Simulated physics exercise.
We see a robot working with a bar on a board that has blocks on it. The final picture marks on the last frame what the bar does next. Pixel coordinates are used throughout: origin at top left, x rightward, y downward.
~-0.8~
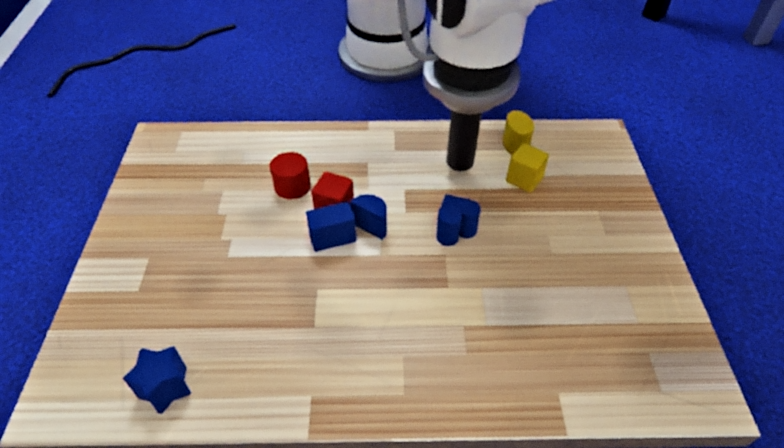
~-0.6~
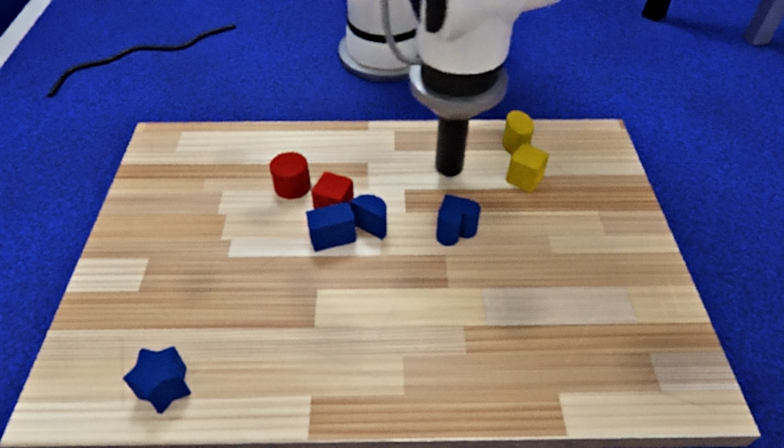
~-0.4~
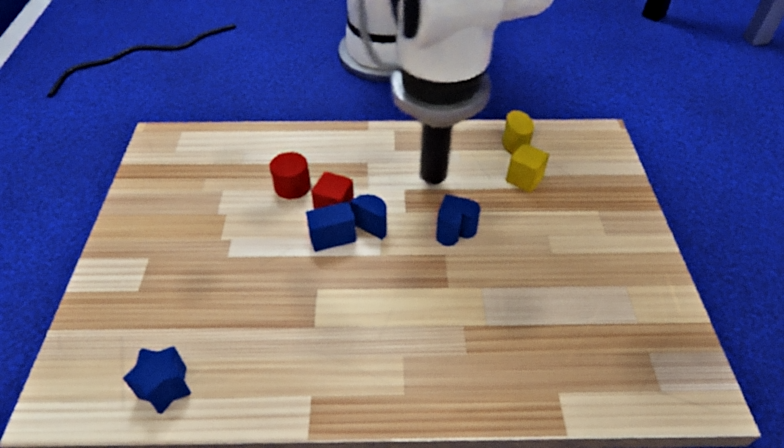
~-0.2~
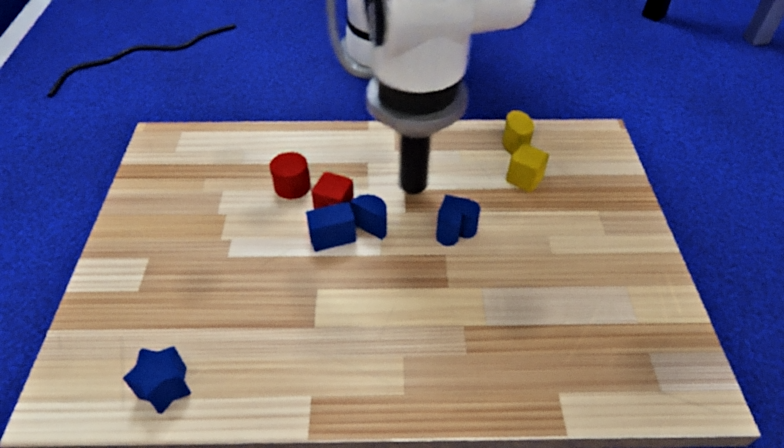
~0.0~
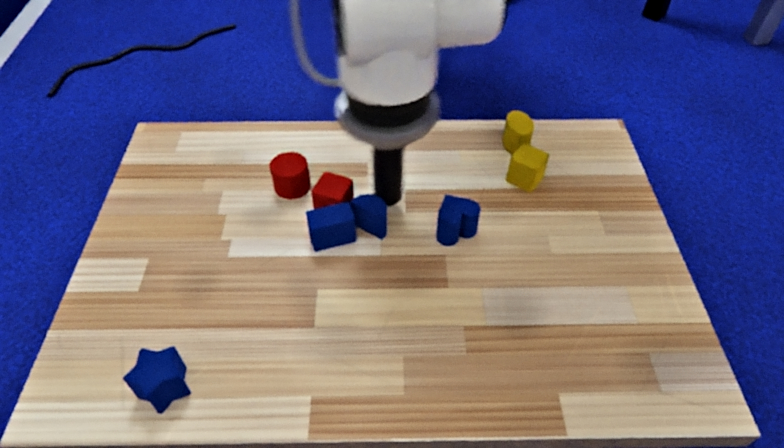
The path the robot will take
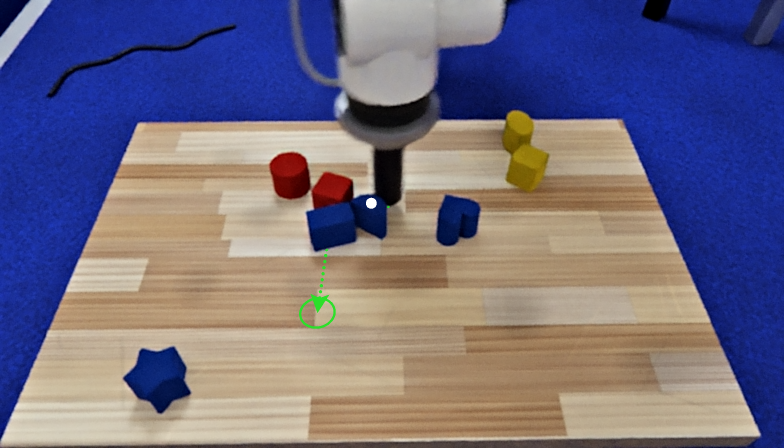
A robot arm moves its black bar left and nearer across a board of colored blocks.
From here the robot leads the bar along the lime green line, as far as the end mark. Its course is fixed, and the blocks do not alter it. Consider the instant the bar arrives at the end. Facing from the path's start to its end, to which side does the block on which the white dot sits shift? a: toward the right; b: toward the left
The correct letter is b.
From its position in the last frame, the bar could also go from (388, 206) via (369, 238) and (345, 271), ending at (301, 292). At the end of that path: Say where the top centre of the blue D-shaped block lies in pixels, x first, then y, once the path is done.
Somewhere near (260, 273).
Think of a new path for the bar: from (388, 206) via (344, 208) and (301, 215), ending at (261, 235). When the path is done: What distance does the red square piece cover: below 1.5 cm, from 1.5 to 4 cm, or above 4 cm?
Its final spot will lie more than 4 cm from the current one.
The line goes from (388, 206) over (343, 226) and (324, 265) to (317, 313); the dot is on the blue D-shaped block.
What follows on the original path. One third of the way, bar at (340, 216); blue rectangular block at (300, 231); red square piece at (320, 186), turned 35° clockwise; blue D-shaped block at (336, 228), turned 30° clockwise.
Two thirds of the way, bar at (323, 256); blue rectangular block at (277, 250), turned 30° clockwise; red square piece at (320, 186), turned 35° clockwise; blue D-shaped block at (315, 273), turned 40° clockwise.
At the end, bar at (316, 303); blue rectangular block at (277, 251), turned 30° clockwise; red square piece at (320, 186), turned 35° clockwise; blue D-shaped block at (313, 323), turned 20° clockwise; blue heart block unmoved.
